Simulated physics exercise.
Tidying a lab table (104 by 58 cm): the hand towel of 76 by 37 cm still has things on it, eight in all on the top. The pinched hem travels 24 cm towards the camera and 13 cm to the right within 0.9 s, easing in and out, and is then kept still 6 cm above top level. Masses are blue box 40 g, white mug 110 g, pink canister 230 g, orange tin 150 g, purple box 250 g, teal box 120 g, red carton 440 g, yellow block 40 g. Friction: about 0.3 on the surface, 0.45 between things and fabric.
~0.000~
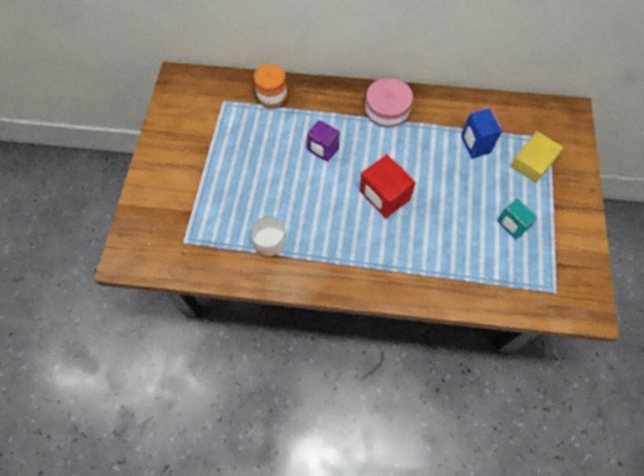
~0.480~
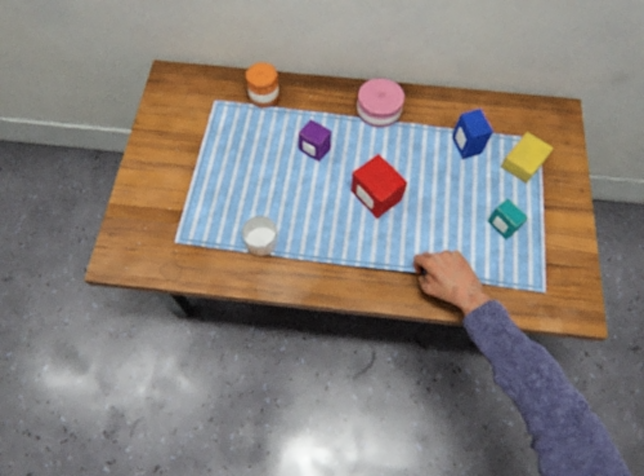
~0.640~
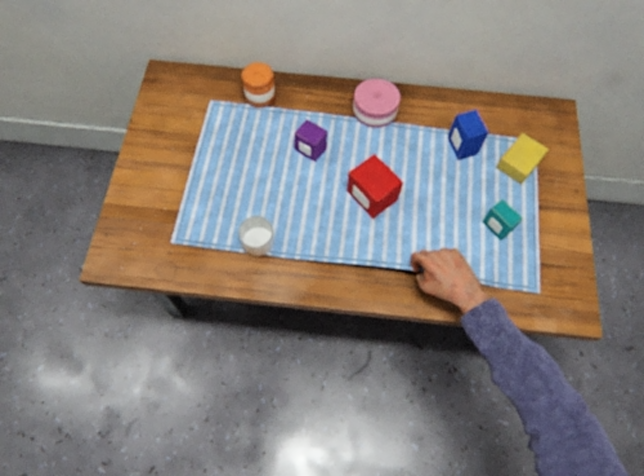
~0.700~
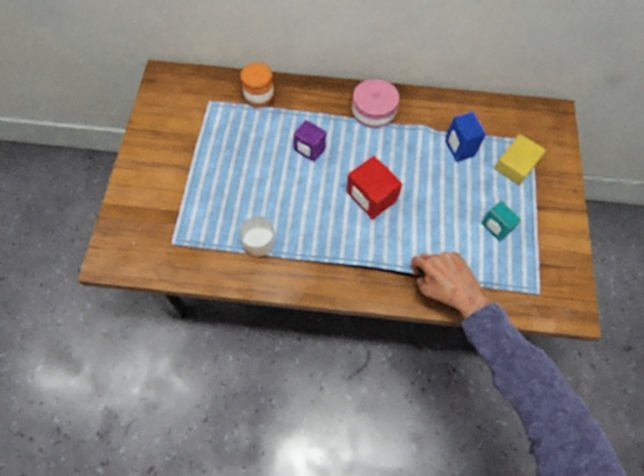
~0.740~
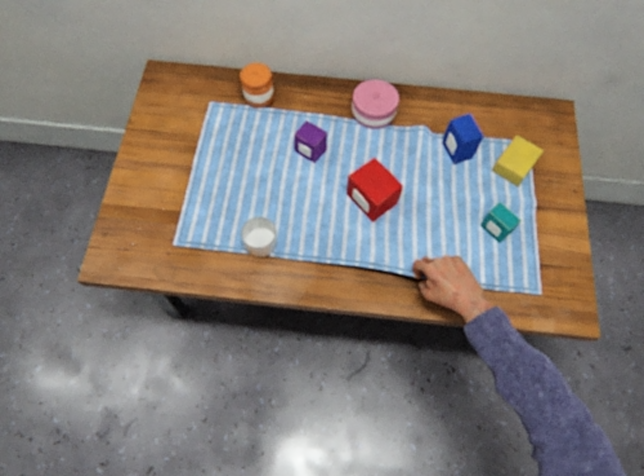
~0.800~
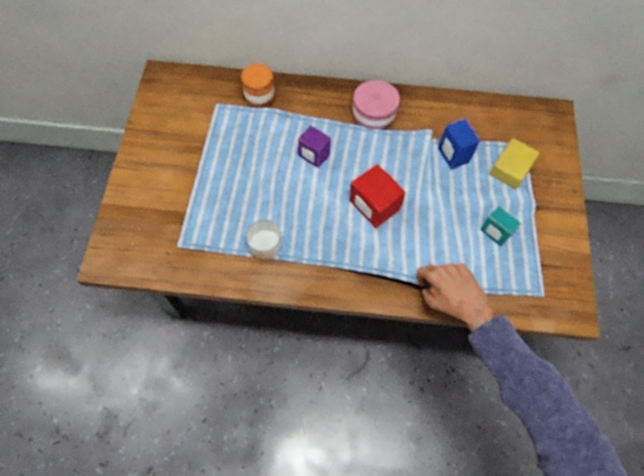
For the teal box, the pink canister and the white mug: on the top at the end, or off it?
The teal box drops off, the pink canister remains up there, the white mug drops off.
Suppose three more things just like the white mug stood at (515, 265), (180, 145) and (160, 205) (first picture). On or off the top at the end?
In that order: Falls off, stays up, stays up.
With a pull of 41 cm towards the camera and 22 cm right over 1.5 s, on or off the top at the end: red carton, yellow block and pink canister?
Then: Red carton falls off, yellow block falls off, pink canister stays up.
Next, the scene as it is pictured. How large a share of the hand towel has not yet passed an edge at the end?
About 40 per cent.
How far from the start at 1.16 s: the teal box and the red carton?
About: Teal box 15 cm, red carton 20 cm.
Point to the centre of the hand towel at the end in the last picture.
Around (456, 328).
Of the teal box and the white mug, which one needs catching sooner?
The white one.
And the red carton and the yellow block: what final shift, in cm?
About: Red carton off the top, yellow block 30 cm.
After 1.0 s, 100 % of the hand towel is still over the top; white mug 8 cm off its start, teal box 7 cm off its start, red carton 11 cm off its start.
After 1.2 s, 90 % of the hand towel is still over the top; white mug 14 cm off its start, teal box 14 cm off its start, red carton 19 cm off its start.
After 1.3 s, 75 % of the hand towel is still over the top; white mug 22 cm off its start at (320, 320), teal box 22 cm off its start at (547, 315), red carton 28 cm off its start at (446, 294).
After 1.5 s, 60 % of the hand towel is still over the top; white mug over the edge, teal box 28 cm off its start, red carton 31 cm off its start.
After 3.1 s, 40 % of the hand towel is still over the top; teal box over the edge, white mug over the edge, pink canister 1 cm off its start at (377, 98), red carton over the edge.
